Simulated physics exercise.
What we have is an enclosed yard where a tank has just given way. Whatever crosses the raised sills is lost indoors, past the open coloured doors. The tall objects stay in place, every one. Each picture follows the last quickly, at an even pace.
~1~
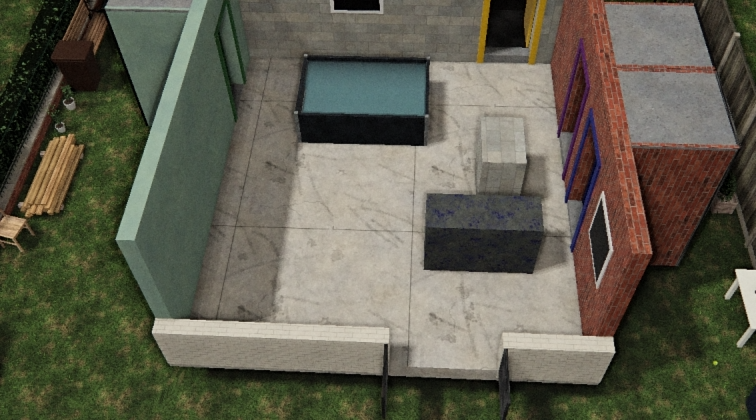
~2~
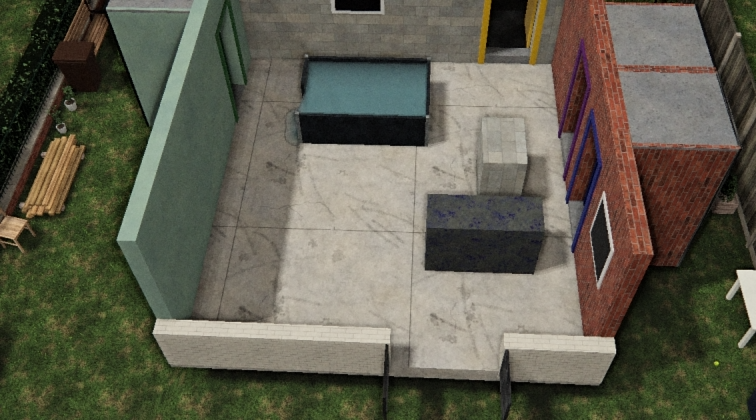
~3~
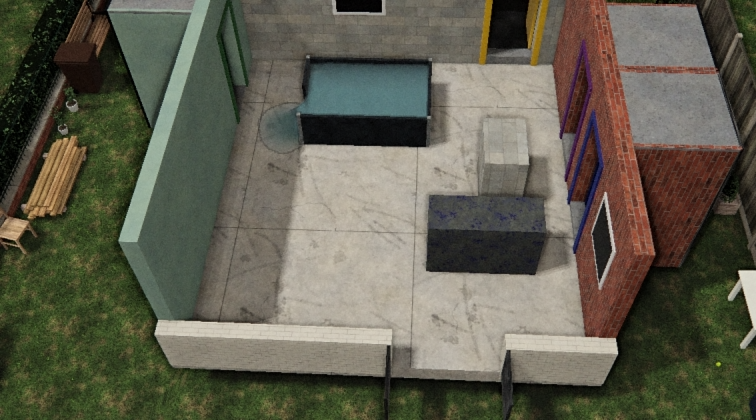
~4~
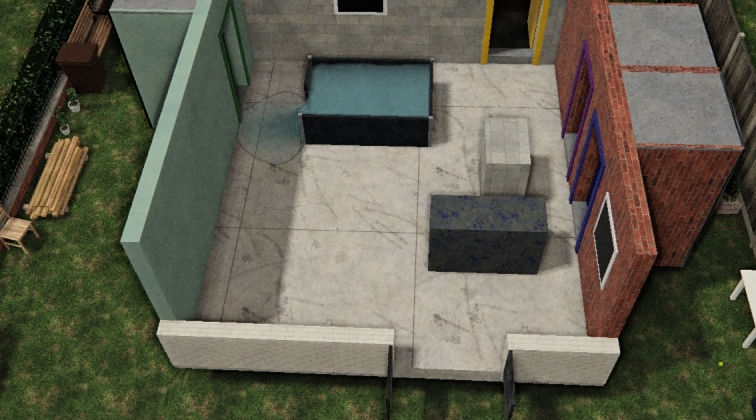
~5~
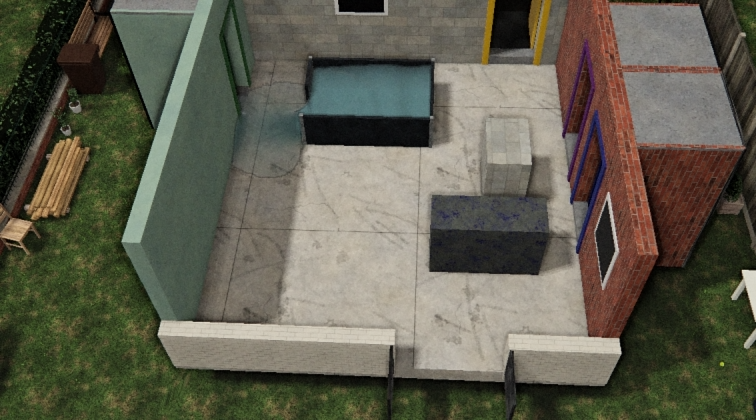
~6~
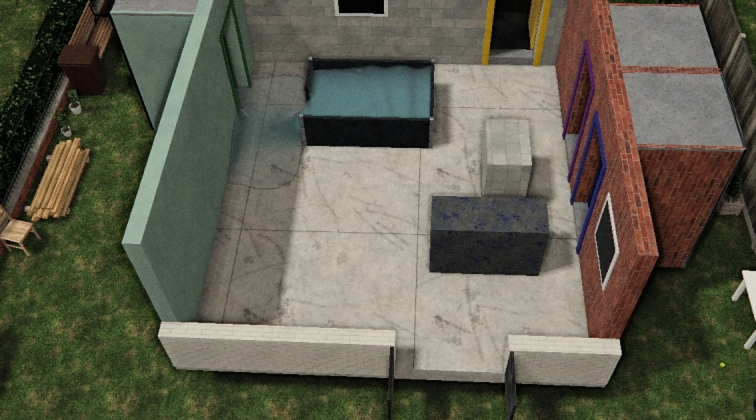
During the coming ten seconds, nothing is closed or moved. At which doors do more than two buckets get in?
As I see it, the yellow door lets in little enough there, the green door lets too much in there, the purple door lets in little enough there, the blue door lets in little enough there.
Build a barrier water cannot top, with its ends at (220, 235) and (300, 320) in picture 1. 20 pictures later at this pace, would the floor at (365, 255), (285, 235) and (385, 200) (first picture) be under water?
Taking the three spots in turn, they are inundated, inundated and unwetted.
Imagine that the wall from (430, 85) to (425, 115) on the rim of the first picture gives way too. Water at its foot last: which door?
You want the one in green.
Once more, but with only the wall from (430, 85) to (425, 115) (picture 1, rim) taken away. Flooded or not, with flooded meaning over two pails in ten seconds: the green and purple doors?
The green one takes more, the purple one goes over.
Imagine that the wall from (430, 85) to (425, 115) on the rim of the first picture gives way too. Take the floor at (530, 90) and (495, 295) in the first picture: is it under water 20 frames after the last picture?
Note: Point one inundated; point two unreached.
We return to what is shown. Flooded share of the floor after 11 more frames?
Some 25 in a hundred.
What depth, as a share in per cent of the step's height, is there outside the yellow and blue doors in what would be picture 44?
About 10 and 0 per cent.
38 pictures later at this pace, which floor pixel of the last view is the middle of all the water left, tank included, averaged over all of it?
At roughly (343, 180).
A moment on, water covers 10 % of the floor; the yellow door not reached, the green door over two buckets in, the purple door not reached, the blue door not reached.
Next, water covers 25 % of the floor; the yellow door not reached, the green door far over two buckets in, the purple door not reached, the blue door not reached.
Then, water covers 40 % of the floor; the yellow door not reached, the green door far over two buckets in, the purple door not reached, the blue door not reached.
Later, water covers 60 % of the floor; the yellow door wet at the sill, nothing in, the green door far over two buckets in, the purple door not reached, the blue door not reached.
In the end, water covers 85 % of the floor; the yellow door wet at the sill, nothing in, the green door far over two buckets in, the purple door wet at the sill, nothing in, the blue door wet at the sill, nothing in.
